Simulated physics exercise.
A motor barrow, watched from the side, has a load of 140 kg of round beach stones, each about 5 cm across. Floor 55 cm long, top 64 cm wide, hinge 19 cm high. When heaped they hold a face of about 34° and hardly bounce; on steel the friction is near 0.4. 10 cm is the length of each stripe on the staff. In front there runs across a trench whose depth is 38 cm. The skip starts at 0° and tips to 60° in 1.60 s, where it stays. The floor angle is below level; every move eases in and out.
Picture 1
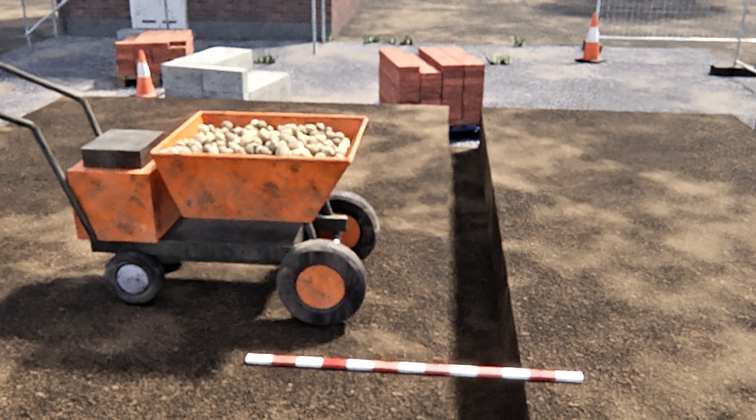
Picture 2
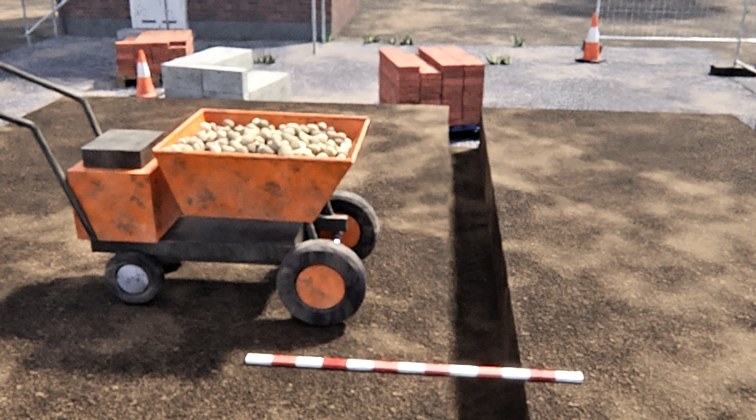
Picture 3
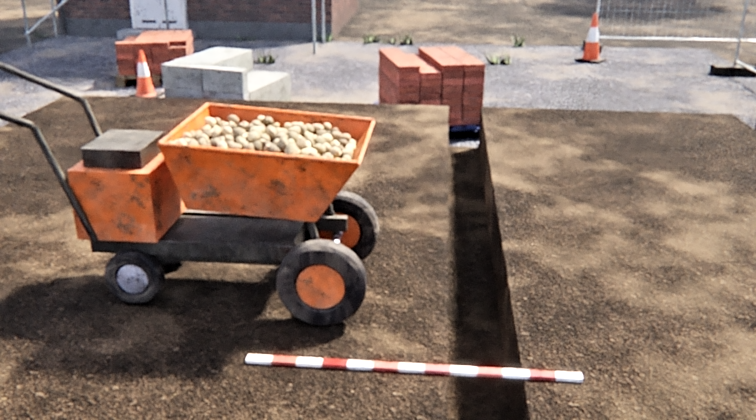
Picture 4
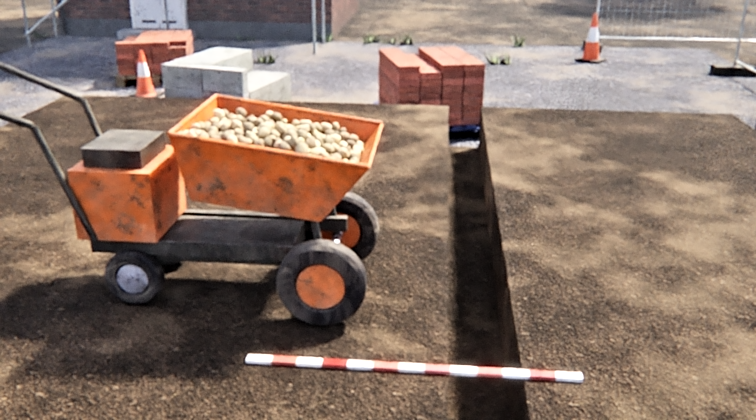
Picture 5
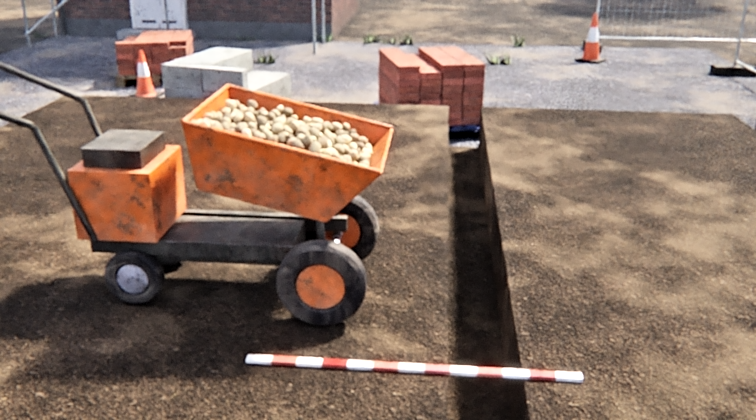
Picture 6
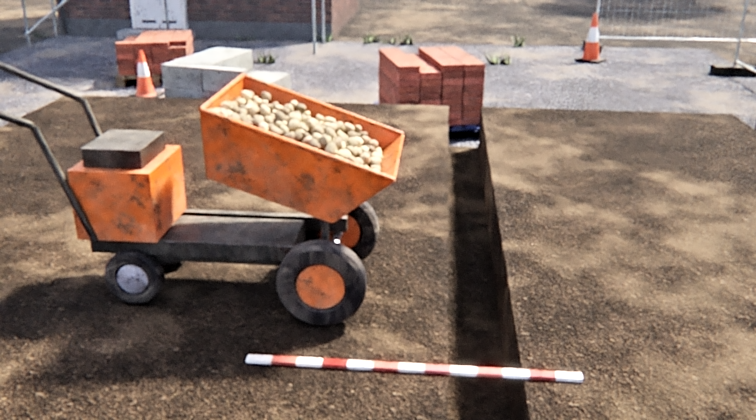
An orange skip heaped with pale round stones sat level on a small motor barrow beside a narrow trench, then slowly tilted forward to the right, its back end rising while the stones stayed inside.
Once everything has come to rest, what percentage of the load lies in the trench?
54 %.
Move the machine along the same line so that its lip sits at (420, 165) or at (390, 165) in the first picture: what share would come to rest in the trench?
10 %, then 30 %.
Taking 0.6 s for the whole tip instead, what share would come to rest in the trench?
Then roughly 35 percent.
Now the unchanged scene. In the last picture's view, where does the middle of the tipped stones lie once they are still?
Somewhere near pixel (485, 355).
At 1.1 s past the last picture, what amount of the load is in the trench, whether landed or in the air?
By that point it's something like 20 in a hundred.
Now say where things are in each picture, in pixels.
Lip at (350, 161), floor tilted 0°, highest stones at (258, 134), in the first frame.
Lip at (352, 162), floor tilted 1°, highest stones at (260, 133), in the second frame.
The skip is at 4°, its lip at (359, 164); the top of the load is at (255, 130), in the third frame.
Lip at (369, 167), floor tilted 8°, highest stones at (246, 125), in the fourth frame.
The skip is at 13°, its lip at (381, 173); the top of the load is at (232, 113), in the fifth frame.
The skip is at 19°, its lip at (394, 180); the top of the load is at (247, 104), in the sixth frame.
Then, 0.6 s after the last picture the floor is at 51°, 100 % in the skip; the foremost stones are at (444, 205).
Then, 1.1 s after the last picture the floor is at 60°, 73 % in the skip, 22 % in the trench, 5 % past the trench; the foremost stones are at (557, 316).
Then, 1.4 s after the last picture the floor is at 60°, 51 % in the skip, 34 % in the trench, 14 % past the trench; the foremost stones are at (654, 322).
Then, 3.4 s after the last picture the floor is at 60°, 31 % in the skip, 54 % in the trench, 15 % past the trench; the foremost stones are at (728, 316).
